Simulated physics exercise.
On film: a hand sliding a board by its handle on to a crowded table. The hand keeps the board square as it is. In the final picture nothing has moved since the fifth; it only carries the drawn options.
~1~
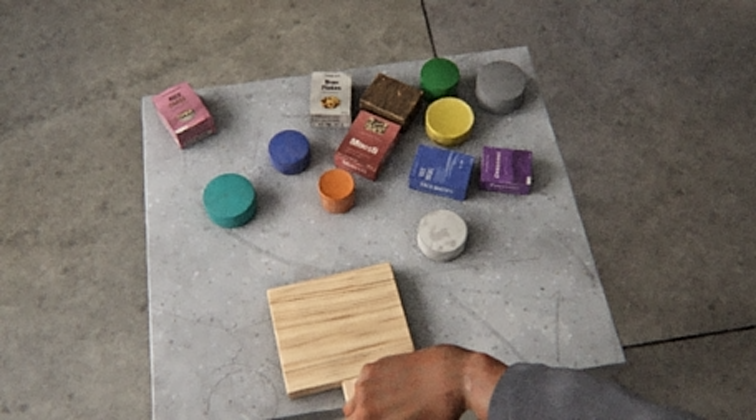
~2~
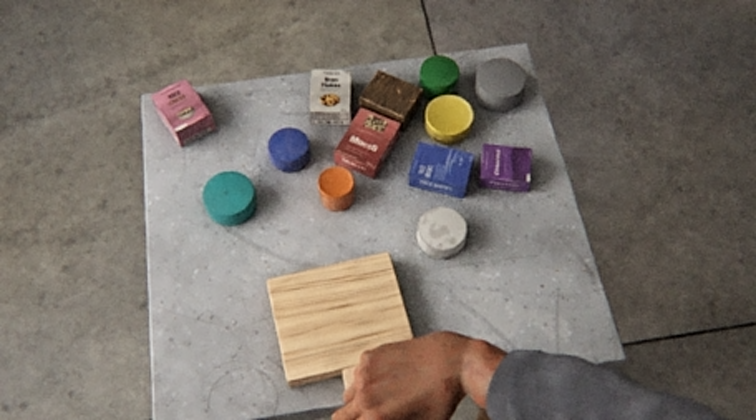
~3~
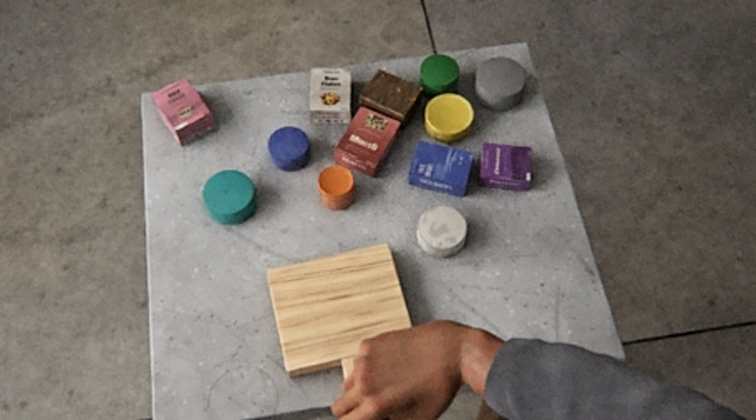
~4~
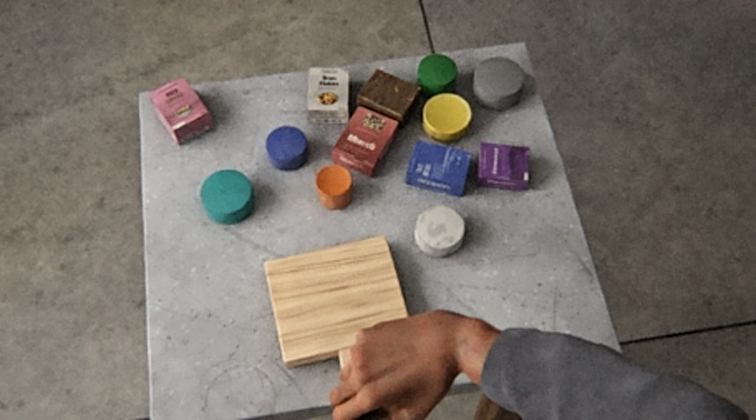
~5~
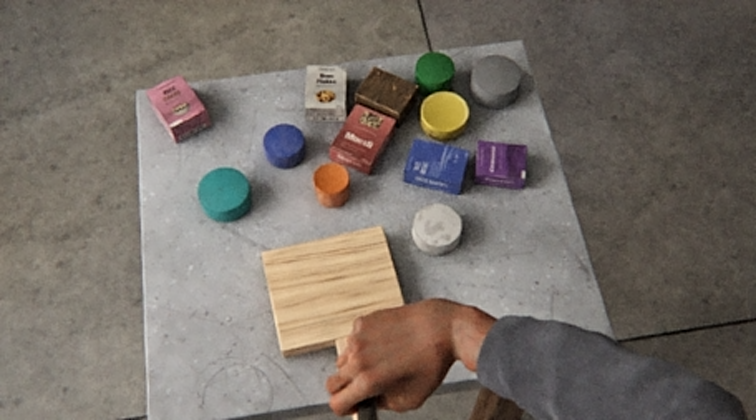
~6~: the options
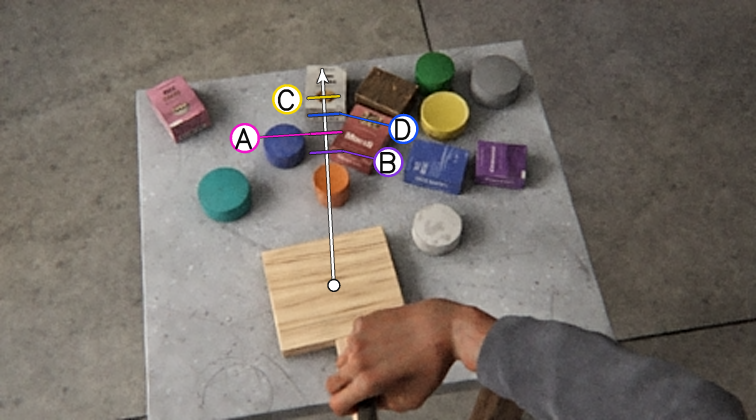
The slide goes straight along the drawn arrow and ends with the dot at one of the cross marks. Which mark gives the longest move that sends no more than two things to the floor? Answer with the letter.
At D, and not beyond.
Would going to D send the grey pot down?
No.
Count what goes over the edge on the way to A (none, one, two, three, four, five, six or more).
In all, one.
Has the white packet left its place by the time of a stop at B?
By then, yes.
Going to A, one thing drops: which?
It is the white packet.
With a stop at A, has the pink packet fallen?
By then, no.
On the copy, A at (326, 133); B at (326, 152); C at (323, 97); D at (325, 115); the arrow from (334, 285) to (322, 70); the white dot at (334, 285).
On D. First, board (331, 225); red packet (363, 137); orange tub (325, 161).
Then, board (328, 163); white packet (311, 63); black block (397, 81).
Finally, board (325, 120); white packet over the edge; red packet (340, 58); one fallen.
By contrast, A is within the limit but short; B is within the limit but short; C drops four.
